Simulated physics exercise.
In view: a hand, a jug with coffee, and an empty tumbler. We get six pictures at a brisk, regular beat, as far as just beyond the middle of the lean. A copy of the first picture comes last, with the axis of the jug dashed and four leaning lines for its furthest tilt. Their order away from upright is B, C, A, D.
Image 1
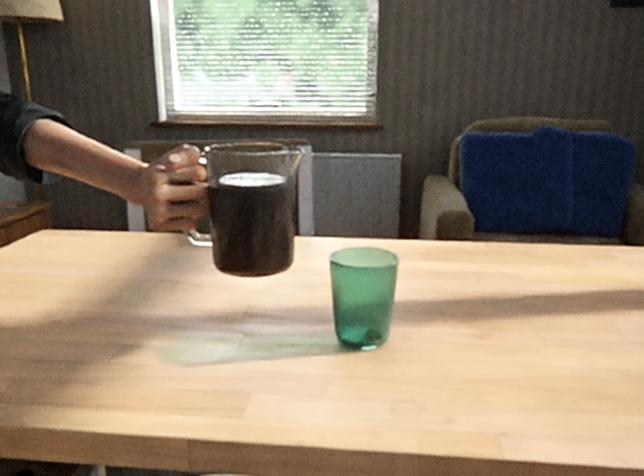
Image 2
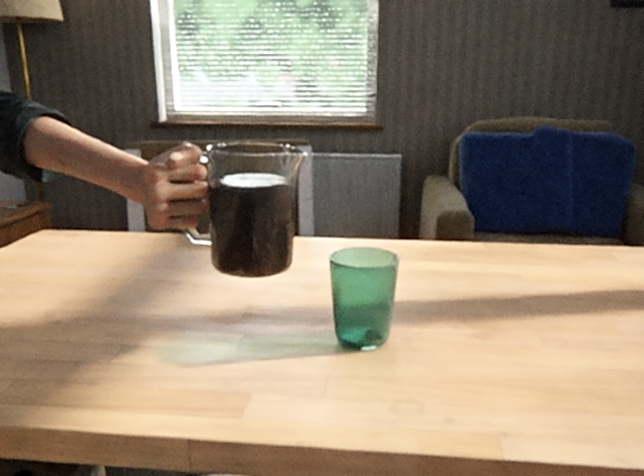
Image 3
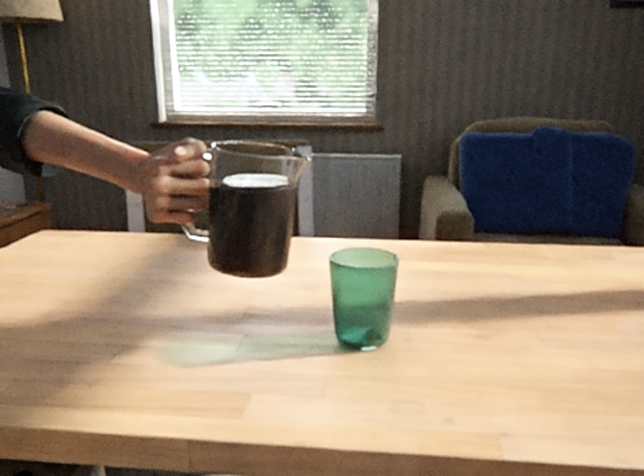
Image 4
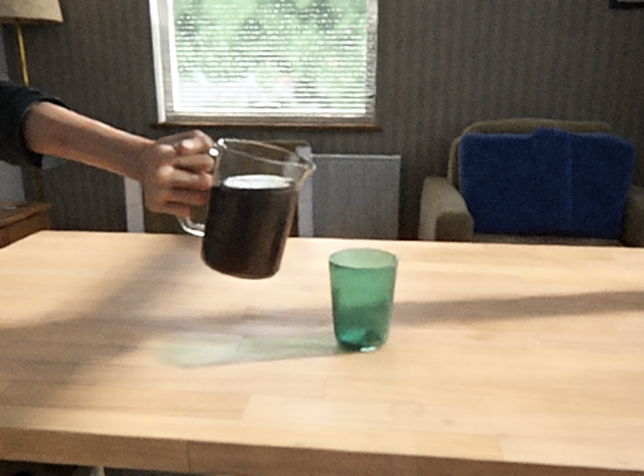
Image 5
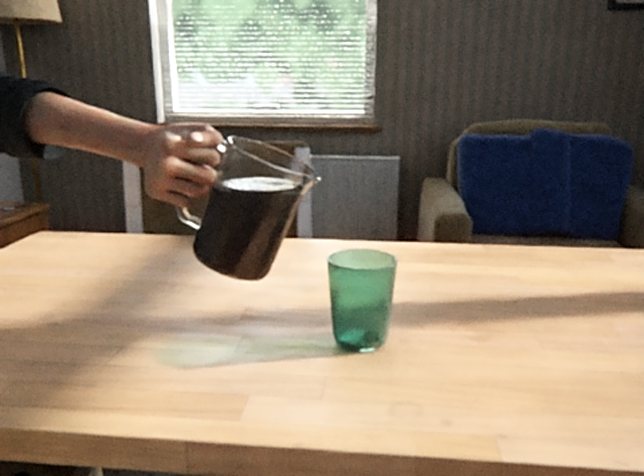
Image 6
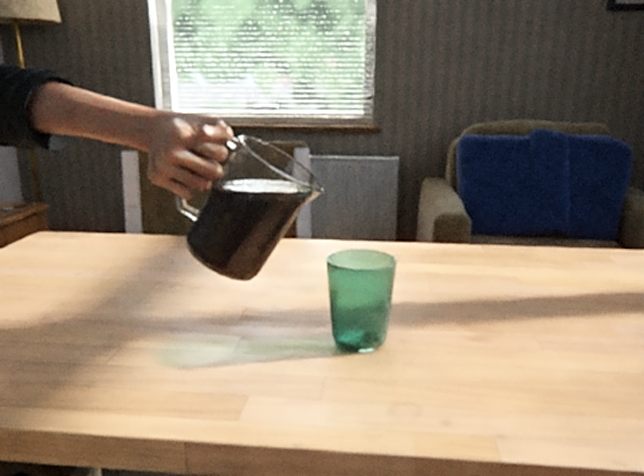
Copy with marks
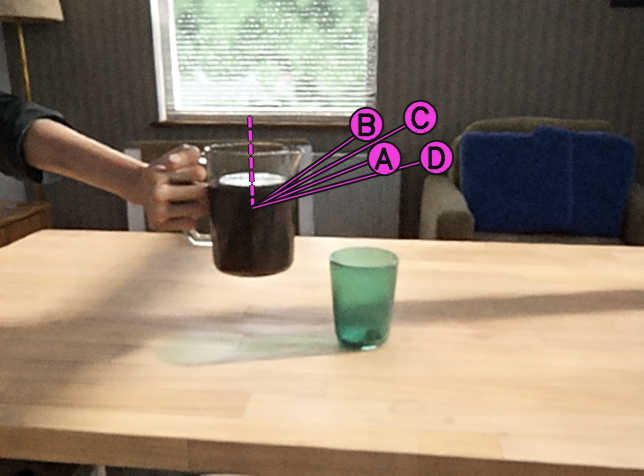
A hand holding a glass jug of dark coffee by its handle keeps it nearly still above a wooden table, then steadily tilts it rightward toward an empty green tumbler, with the coffee remaining inside the jug.
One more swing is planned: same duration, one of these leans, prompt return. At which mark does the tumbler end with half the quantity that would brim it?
C.
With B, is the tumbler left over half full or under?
Under.
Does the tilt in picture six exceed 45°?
No, it does not.
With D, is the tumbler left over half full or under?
Over.
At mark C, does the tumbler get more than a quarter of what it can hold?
Yes, clearly.
In magenta, A at (367, 162); B at (354, 137); C at (406, 125); D at (420, 162).
For mark A, the tumbler ends with about 70 % of what it can hold.
For mark B, the tumbler ends with about 31 % of what it can hold.
For mark C, the tumbler ends with about 48 % of what it can hold.
For mark D, the tumbler ends with about 91 % of what it can hold.
